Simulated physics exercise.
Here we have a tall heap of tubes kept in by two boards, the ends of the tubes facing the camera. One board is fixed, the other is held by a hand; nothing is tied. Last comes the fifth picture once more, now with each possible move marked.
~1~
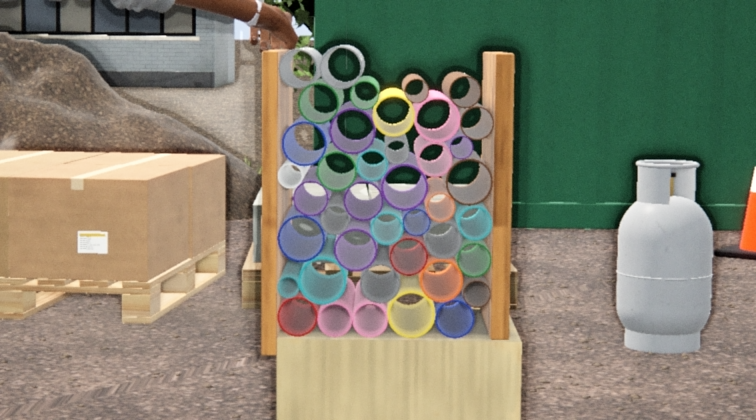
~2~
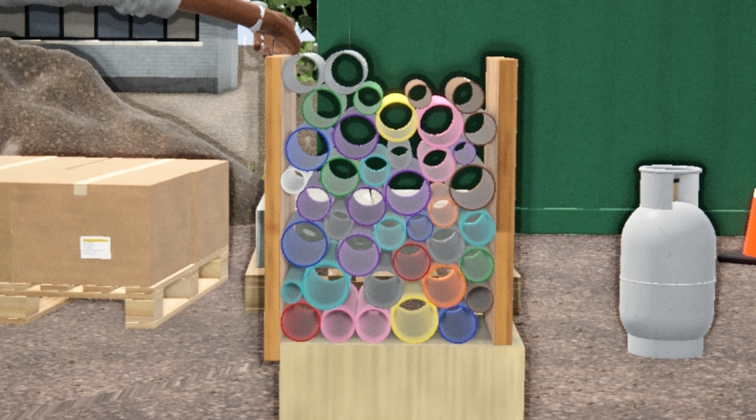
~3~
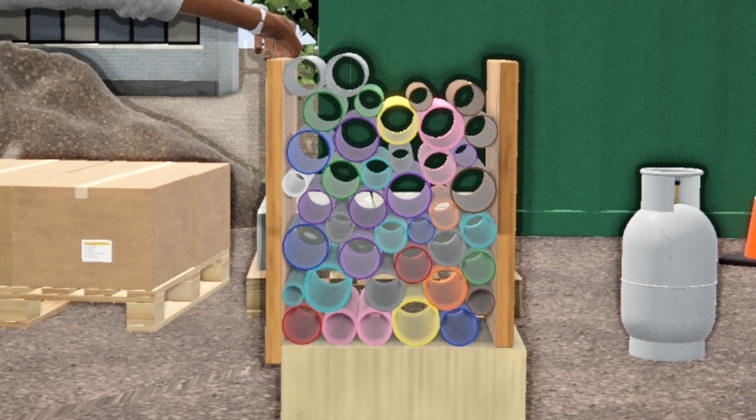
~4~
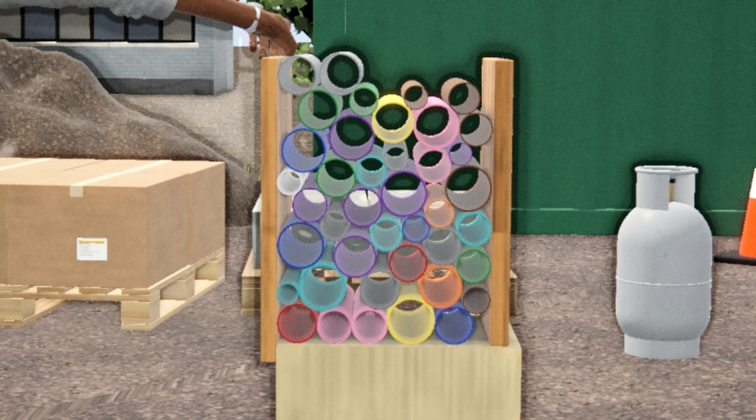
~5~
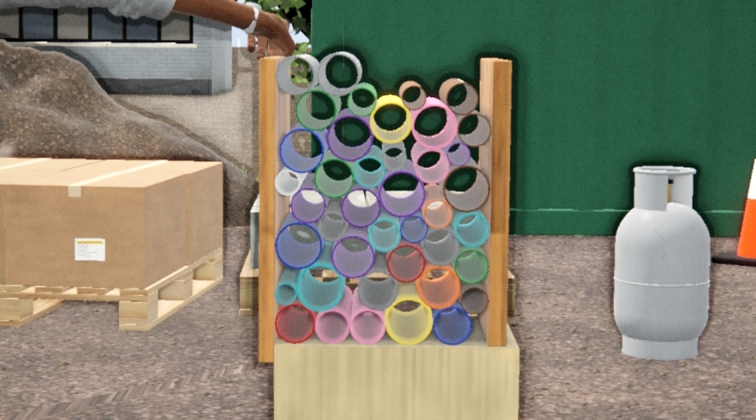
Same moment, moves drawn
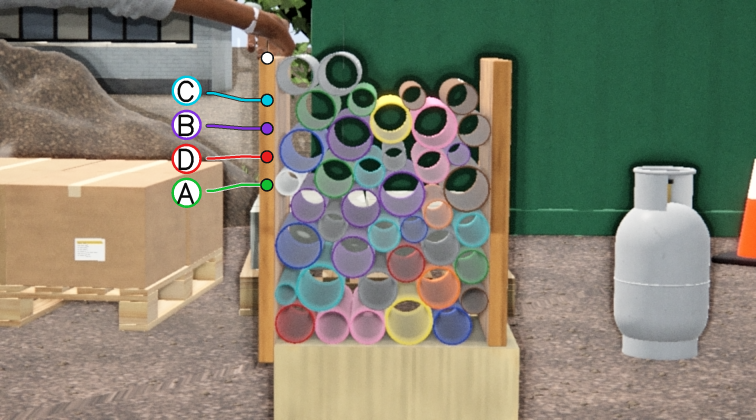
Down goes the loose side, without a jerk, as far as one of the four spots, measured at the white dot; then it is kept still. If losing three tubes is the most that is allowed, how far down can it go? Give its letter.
The lowest mark that will do is A.
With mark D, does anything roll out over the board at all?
At D: Yes.
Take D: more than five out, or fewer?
At D, fewer than five.
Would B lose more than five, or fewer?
At B, fewer than five.
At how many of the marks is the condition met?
Four of them.
On the marked copy, A at (267, 185); B at (267, 129); C at (267, 100); D at (267, 157); the white dot at (267, 58).
With A. Early on, top of the board (275, 114).
Further on, top of the board (275, 179).
At the end, top of the board (275, 185), three out over the board.
As for the rest, B one out over the board; C none out over the board; D three out over the board.
